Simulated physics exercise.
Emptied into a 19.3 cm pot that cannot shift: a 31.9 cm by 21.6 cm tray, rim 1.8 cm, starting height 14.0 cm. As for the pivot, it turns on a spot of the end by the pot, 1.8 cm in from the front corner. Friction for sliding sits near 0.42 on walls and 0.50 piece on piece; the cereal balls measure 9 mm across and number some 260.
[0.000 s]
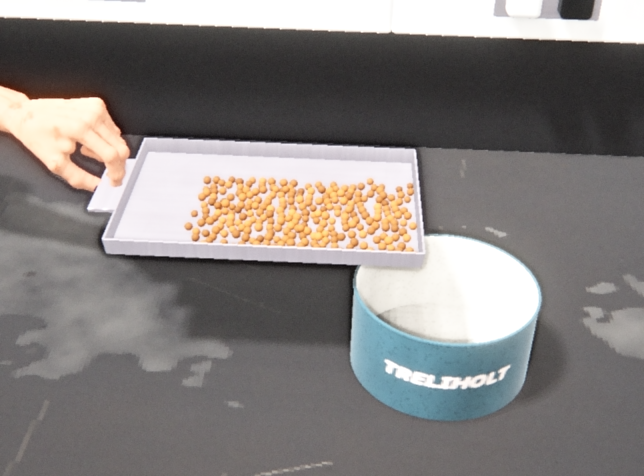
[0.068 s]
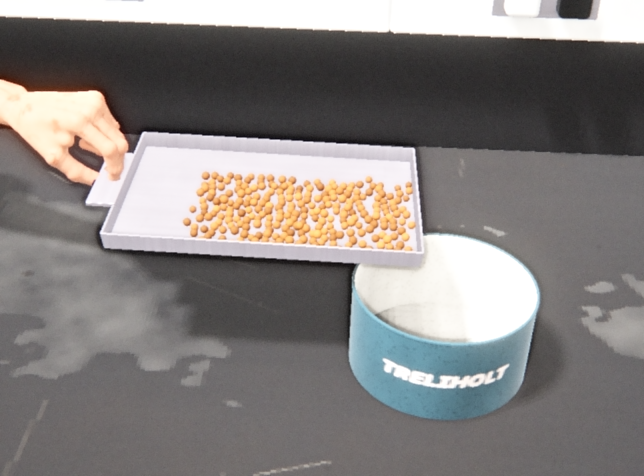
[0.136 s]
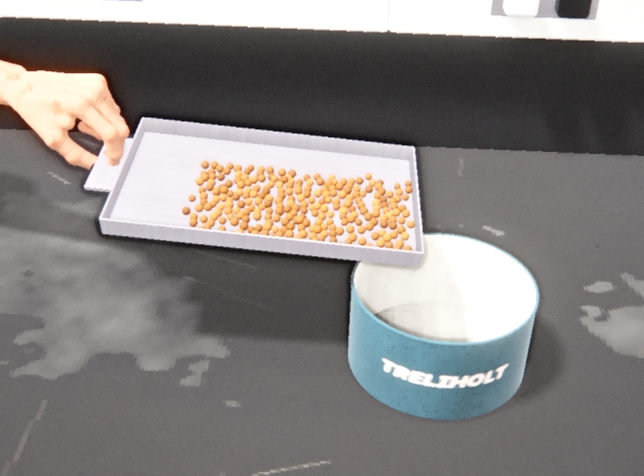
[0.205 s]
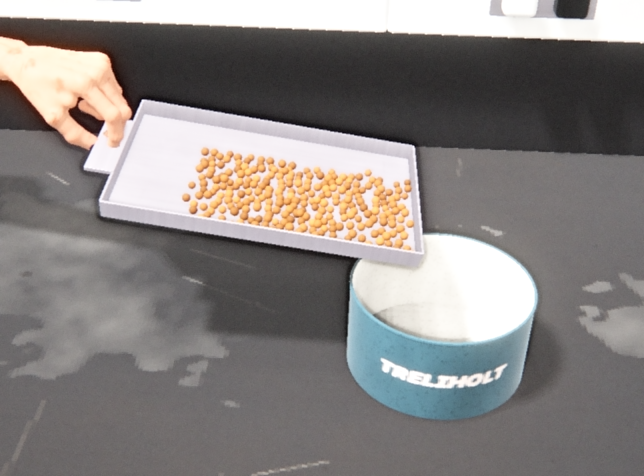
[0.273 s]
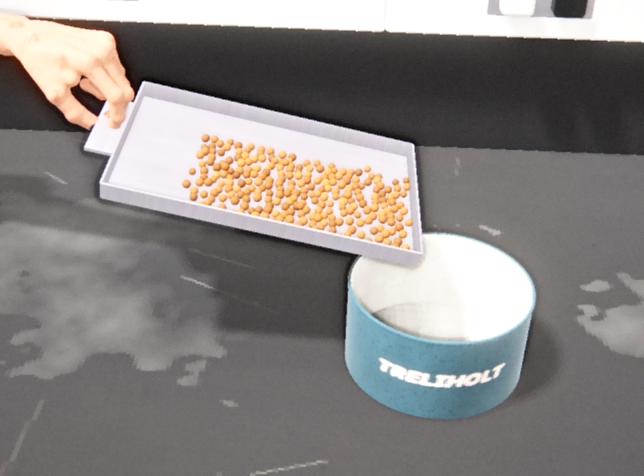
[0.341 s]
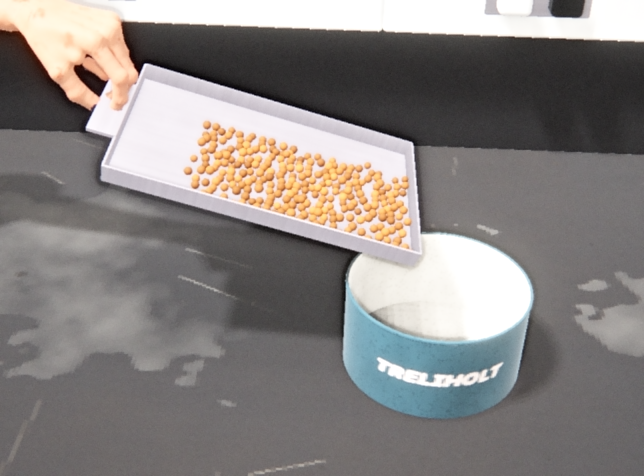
The video shows a hand at the left holding a pale tray of small orange-brown balls beside a teal pot on a dark surface, then raising the handle end so the tray slants down toward the pot at right.
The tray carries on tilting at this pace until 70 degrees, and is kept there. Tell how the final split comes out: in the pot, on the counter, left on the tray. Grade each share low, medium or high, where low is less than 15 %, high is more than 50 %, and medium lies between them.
Shares - pot: Low, counter: Low, tray: High.
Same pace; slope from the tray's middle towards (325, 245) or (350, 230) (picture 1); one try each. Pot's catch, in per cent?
Estimate: Some 0 % and some 0 % respectively.
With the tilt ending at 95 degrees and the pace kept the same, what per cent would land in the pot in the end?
It would land at about 75 percent.
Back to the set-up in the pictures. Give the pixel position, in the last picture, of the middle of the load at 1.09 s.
By then the middle of the load sits around (392, 178).
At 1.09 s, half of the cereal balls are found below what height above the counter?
Some 20 cm above the counter.
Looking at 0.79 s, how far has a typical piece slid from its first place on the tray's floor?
It has moved some 5 cm from its start.
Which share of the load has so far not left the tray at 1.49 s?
I'd put it at roughly 100 per cent.
Then, at 0.79 s, tilt 42 degrees; the tray holds 100 %, the pot 0 %.
Then, at 1.09 s, tilt 59 degrees; the tray holds 100 %, the pot 0 %.
After 1.49 s, tilt 70 degrees; the tray holds 100 %, the pot 0 %.
At rest (2.2 s), pot 5 %, counter 0 %, tray 95 %.
